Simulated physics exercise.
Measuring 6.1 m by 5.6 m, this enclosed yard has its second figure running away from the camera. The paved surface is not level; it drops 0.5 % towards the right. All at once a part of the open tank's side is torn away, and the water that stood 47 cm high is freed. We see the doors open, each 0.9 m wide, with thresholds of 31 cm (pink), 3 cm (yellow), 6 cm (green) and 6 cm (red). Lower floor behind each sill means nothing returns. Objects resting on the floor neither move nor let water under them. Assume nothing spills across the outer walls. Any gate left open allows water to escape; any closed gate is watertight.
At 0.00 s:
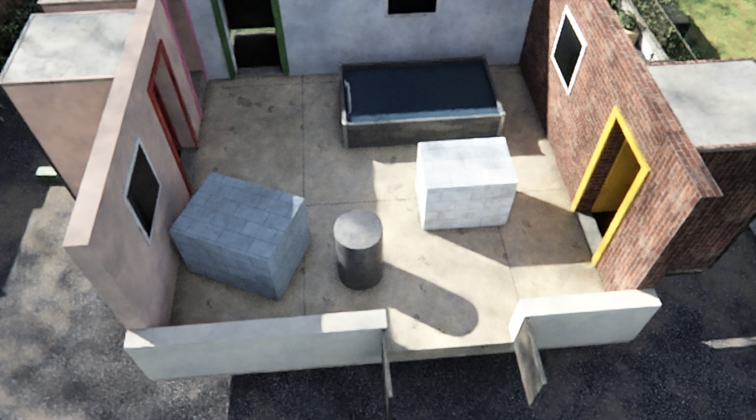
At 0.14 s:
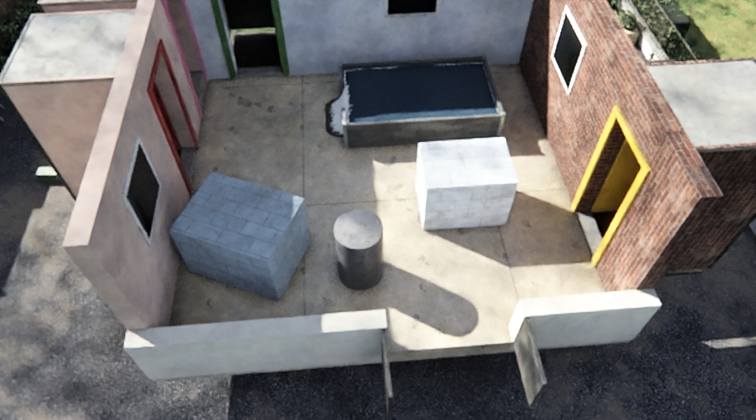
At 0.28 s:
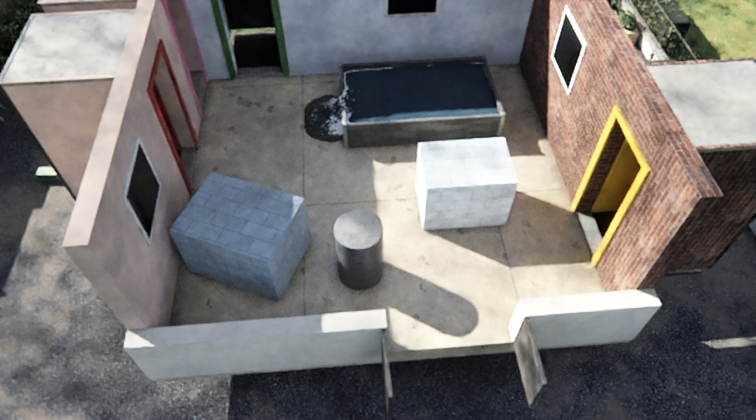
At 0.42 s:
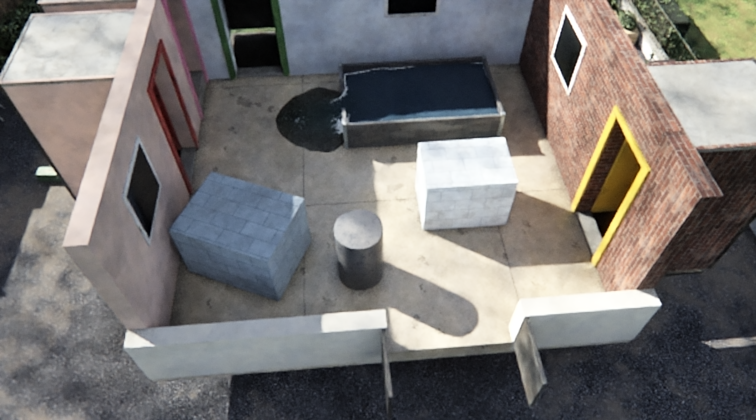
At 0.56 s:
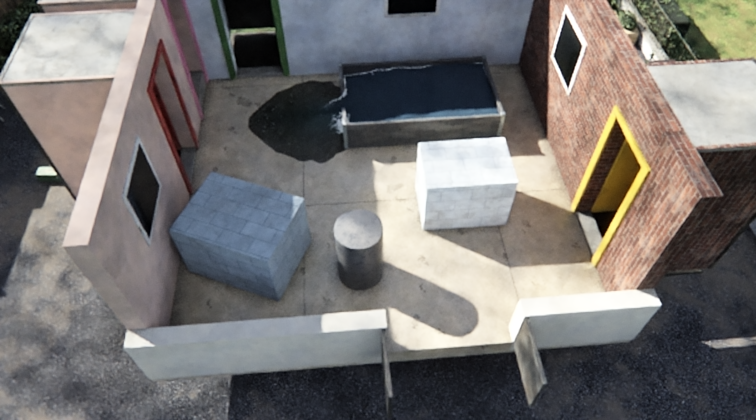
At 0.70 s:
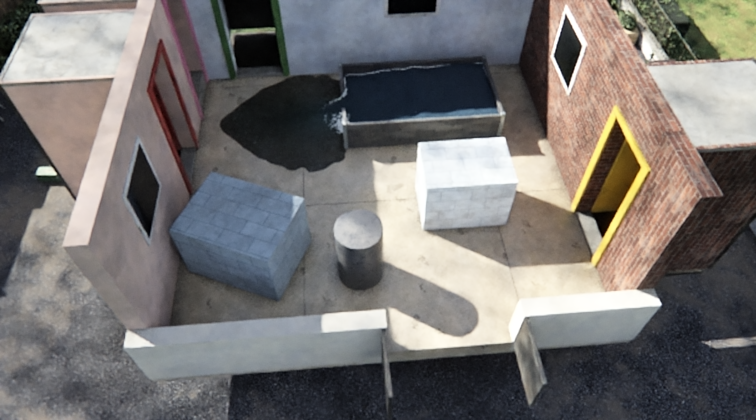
In the video, an open tank of dark water stands against the back wall of a walled yard with blocks and a cylinder; water bursts from its left side and spreads leftward across the paved floor in a widening dark pool.
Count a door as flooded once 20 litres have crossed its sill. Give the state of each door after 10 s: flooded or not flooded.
State after that time: Pink door not flooded, yellow door not flooded, green door flooded, red door flooded.
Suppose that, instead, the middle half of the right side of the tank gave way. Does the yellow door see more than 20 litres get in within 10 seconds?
Against that limit: Yellow beyond it.
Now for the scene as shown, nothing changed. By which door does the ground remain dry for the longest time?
Lab note: Last arrival at the yellow door.
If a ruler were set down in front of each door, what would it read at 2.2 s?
In centimetres - pink: 24, yellow: 0, green: 9, red: 15.
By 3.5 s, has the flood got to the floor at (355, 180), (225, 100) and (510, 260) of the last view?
The first point is not yet hit, the second is awash and the third is not yet hit.
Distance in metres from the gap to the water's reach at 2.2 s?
3.8 m.
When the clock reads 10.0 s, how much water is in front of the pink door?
Depth: Approx. 8.0 cm.
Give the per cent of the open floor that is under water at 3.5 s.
30 %.
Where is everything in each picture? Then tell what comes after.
In the first picture, the open tank at (418, 92) is whole and still, 47 cm deep.
In the second picture, the front is at (336, 134), 0.5 m from the gap at (345, 111); 0.2 m2 of floor is under water; 47 cm left at the back of the open tank.
In the third picture, the front is at (313, 133), 0.7 m from the gap at (345, 111); 0.5 m2 of floor is under water; 47 cm left at the back of the open tank.
In the fourth picture, the front is at (282, 125), 1.2 m from the gap at (345, 111); 1.2 m2 of floor is under water; 47 cm left at the back of the open tank.
In the fifth picture, the front is at (255, 127), 1.6 m from the gap at (345, 110); 2.0 m2 of floor is under water; 47 cm left at the back of the open tank.
In the sixth picture, the front is at (228, 128), 2.1 m from the gap at (345, 110); 2.8 m2 of floor is under water; 47 cm left at the back of the open tank.
After 1.4 s water covers 25 % of the floor and is deepest (22 cm) near (332, 118); pink door 15 cm at the sill, 0 L in, yellow door not reached, green door 7 cm at the sill, 0 L in, red door 9 cm at the sill, 1 L in.
After 2.2 s water covers 30 % of the floor and is deepest (25 cm) near (204, 105); pink door 24 cm at the sill, 0 L in, yellow door not reached, green door 9 cm at the sill, 6 L in, red door 15 cm at the sill, 20 L in.
After 3.5 s water covers 30 % of the floor and is deepest (18 cm) near (193, 260); pink door 17 cm at the sill, 0 L in, yellow door not reached, green door 15 cm at the sill, 42 L in, red door 14 cm at the sill, 63 L in.
After 6.0 s water covers 55 % of the floor and is deepest (16 cm) near (192, 186); pink door 10 cm at the sill, 0 L in, yellow door not reached, green door 11 cm at the sill, 103 L in, red door 12 cm at the sill, 100 L in.
After 10.0 s water covers 85 % of the floor and is deepest (9 cm) near (196, 240); pink door 8 cm at the sill, 0 L in, yellow door 3 cm at the sill, 0 L in, green door 7 cm at the sill, 134 L in, red door 7 cm at the sill, 144 L in.
